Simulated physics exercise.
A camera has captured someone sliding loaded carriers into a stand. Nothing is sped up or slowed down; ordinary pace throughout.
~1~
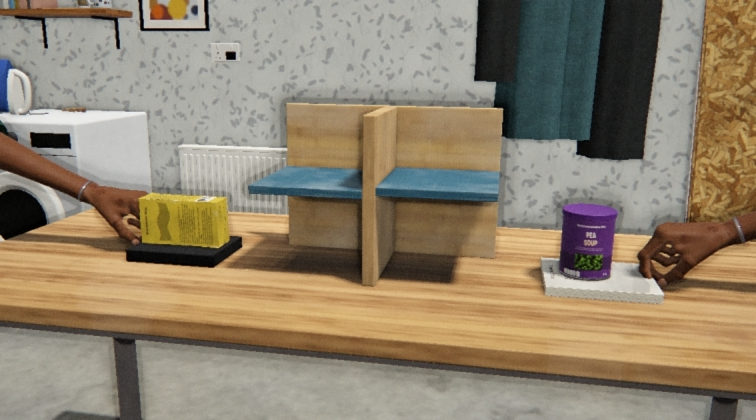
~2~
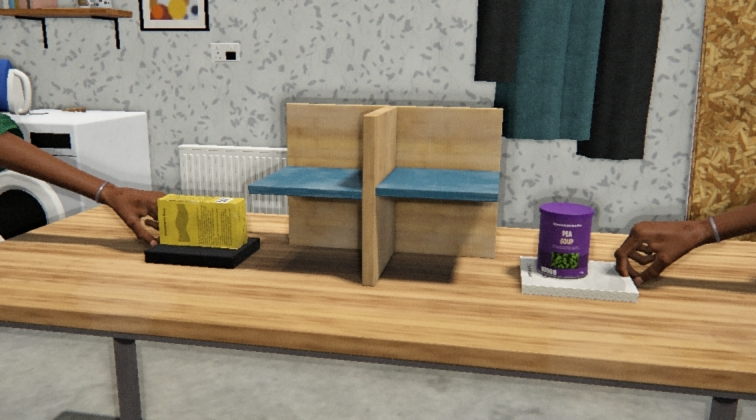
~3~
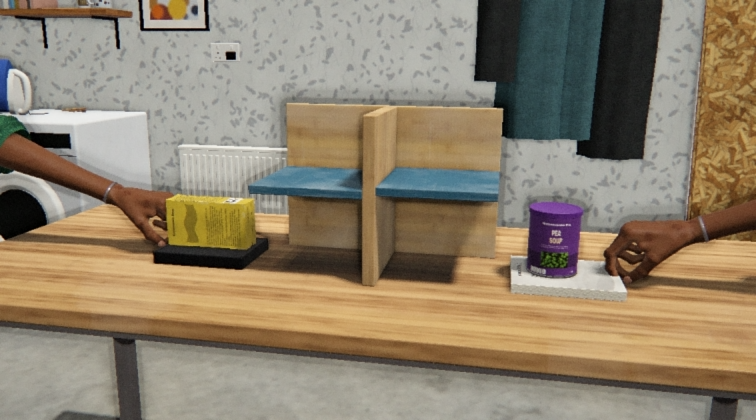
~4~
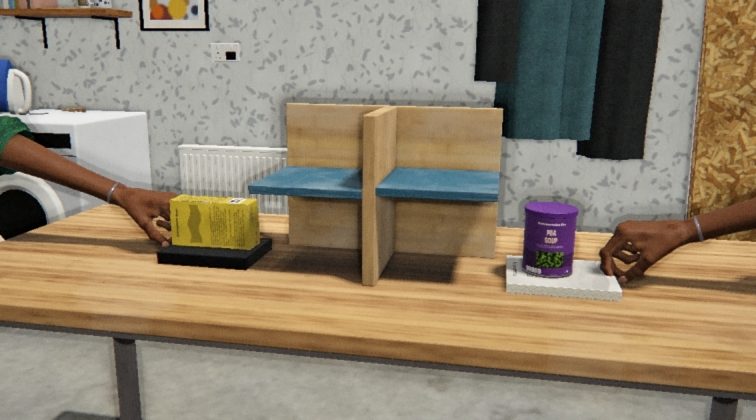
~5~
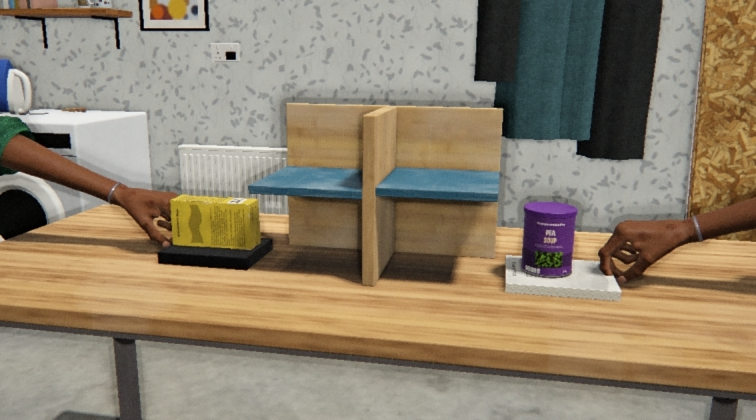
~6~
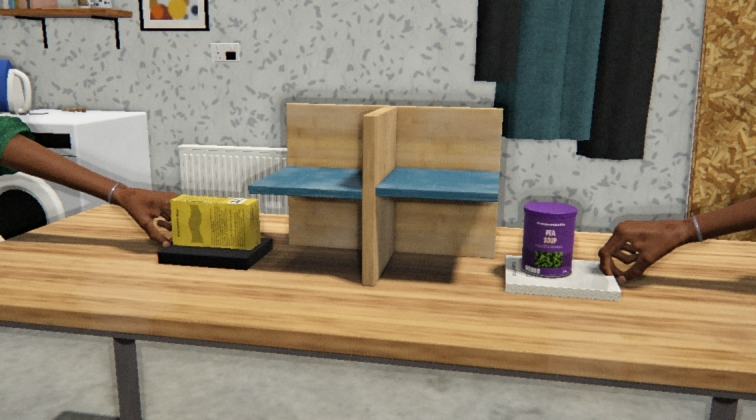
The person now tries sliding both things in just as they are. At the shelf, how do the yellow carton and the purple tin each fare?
The yellow carton slips under untouched; the purple tin slips under untouched.
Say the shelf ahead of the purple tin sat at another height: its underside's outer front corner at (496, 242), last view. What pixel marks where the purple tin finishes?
It comes to rest around (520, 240).
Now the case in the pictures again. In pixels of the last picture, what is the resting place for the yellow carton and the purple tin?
(314, 228) and (434, 233).
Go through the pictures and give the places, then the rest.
Hands sliding the things forward; yellow carton (184, 220); purple tin (587, 242); shelf (381, 191), in the first picture.
Hands sliding the things forward; purple tin (564, 240); black tray (205, 250), in the second picture.
Hands sliding the things forward; yellow carton (211, 222); white book (564, 277), in the third picture.
Hands sliding the things forward; purple tin (549, 239); shelf (381, 191), in the fourth picture.
Hands sliding the things forward; yellow carton (216, 222); black tray (217, 251), in the fifth picture.
Hands sliding the things forward; yellow carton (216, 222); purple tin (548, 239); white book (559, 276), in the sixth picture.
Then, 1.08 s past the last view, yellow carton riding along near (257, 225); purple tin riding along near (503, 237).
Finally, the yellow carton rides in untouched, near (314, 228); the purple tin rides in untouched, near (434, 233).
